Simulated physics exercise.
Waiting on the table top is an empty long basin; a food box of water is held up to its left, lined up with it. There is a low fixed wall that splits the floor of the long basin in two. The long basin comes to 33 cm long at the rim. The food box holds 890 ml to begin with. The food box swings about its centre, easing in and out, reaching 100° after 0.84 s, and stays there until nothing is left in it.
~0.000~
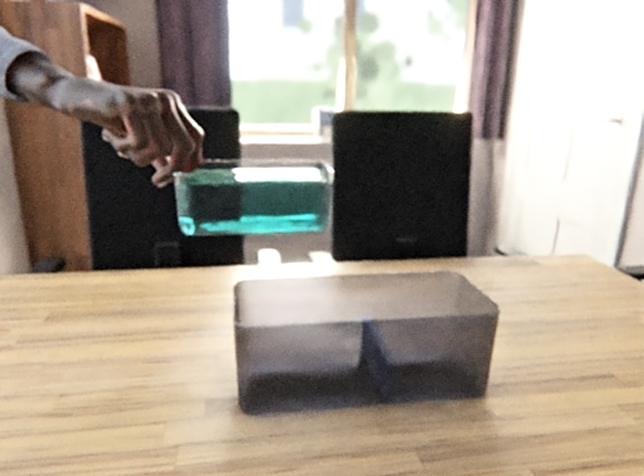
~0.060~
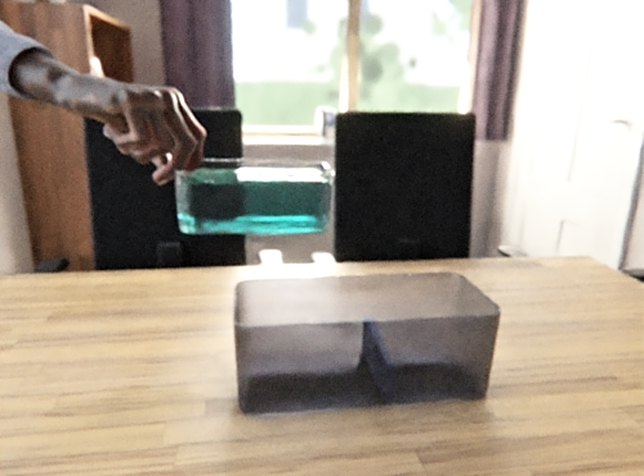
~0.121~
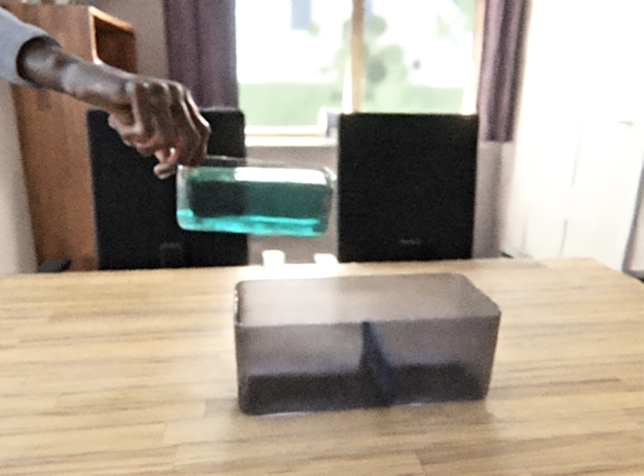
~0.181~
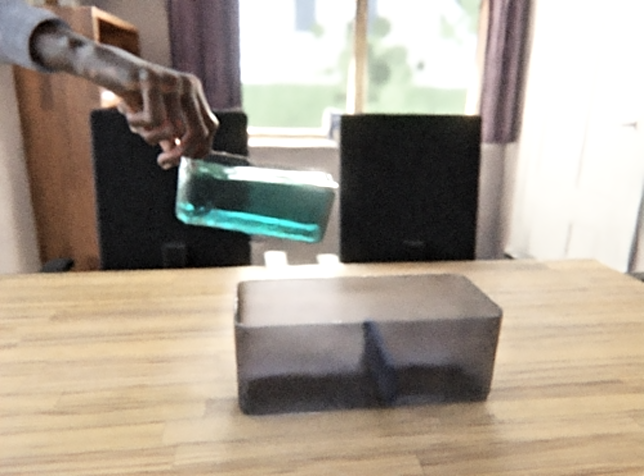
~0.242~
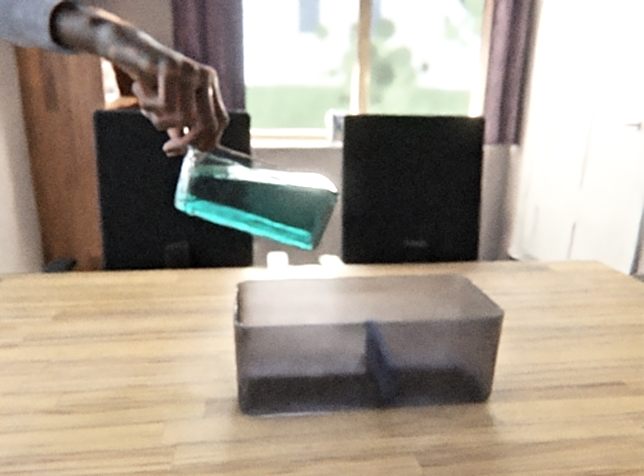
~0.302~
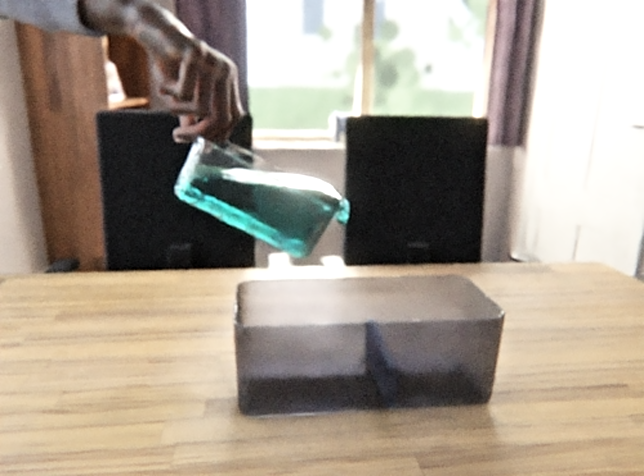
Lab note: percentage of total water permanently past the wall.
Approx. 41 %.
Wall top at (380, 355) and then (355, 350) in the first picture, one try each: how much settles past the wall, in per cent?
One try each: Around 40 percent and then around 65 percent.
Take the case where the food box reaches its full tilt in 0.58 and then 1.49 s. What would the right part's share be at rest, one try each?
I'd say 20 percent on the first go, 55 percent on the next.
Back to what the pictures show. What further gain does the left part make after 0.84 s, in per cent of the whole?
5 %.
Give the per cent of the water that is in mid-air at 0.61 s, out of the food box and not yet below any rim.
My guess is roughly 38 %.
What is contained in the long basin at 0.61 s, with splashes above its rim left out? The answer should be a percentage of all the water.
At that time the basin holds about 42 per cent of the liquid.
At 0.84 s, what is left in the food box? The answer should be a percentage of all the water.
About 5 % is still there.
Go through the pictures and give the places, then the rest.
In the first picture, it leans 0°; its right rim is at (327, 168); the water meets the walls at (181, 177) and (325, 174); the long basin's rim runs from (234, 303) to (479, 291); the wall's top is at (378, 338).
In the second picture, it leans 1°; its right rim is at (328, 170); the water meets the walls at (182, 176) and (326, 175).
In the third picture, it leans 5°; its right rim is at (330, 175); the water meets the walls at (184, 174) and (327, 178).
In the fourth picture, it leans 11°; its right rim is at (332, 182); the water meets the walls at (185, 172) and (330, 180).
In the fifth picture, it leans 19°; its right rim is at (333, 193); the water meets the walls at (186, 171) and (331, 186); 3 per cent is over the edge.
In the sixth picture, it leans 29°; its right rim is at (332, 206); the water meets the walls at (186, 170) and (325, 195); 9 per cent is over the edge.
After 0.61 s the tilt is 83° and 16 per cent is still to pour, 14 is left of the wall and 29 right of it.
After 0.84 s the tilt is 100° and 5 per cent is still to pour, 46 is left of the wall and 41 right of it.
After 1.08 s the tilt is 100° and 1 per cent is still to pour, 49 is left of the wall and 41 right of it.
After 1.34 s the tilt is 100° and 0 per cent is still to pour, 51 is left of the wall and 41 right of it.
In the end 51 per cent lies left of the wall, 41 right of it and 8 outside.
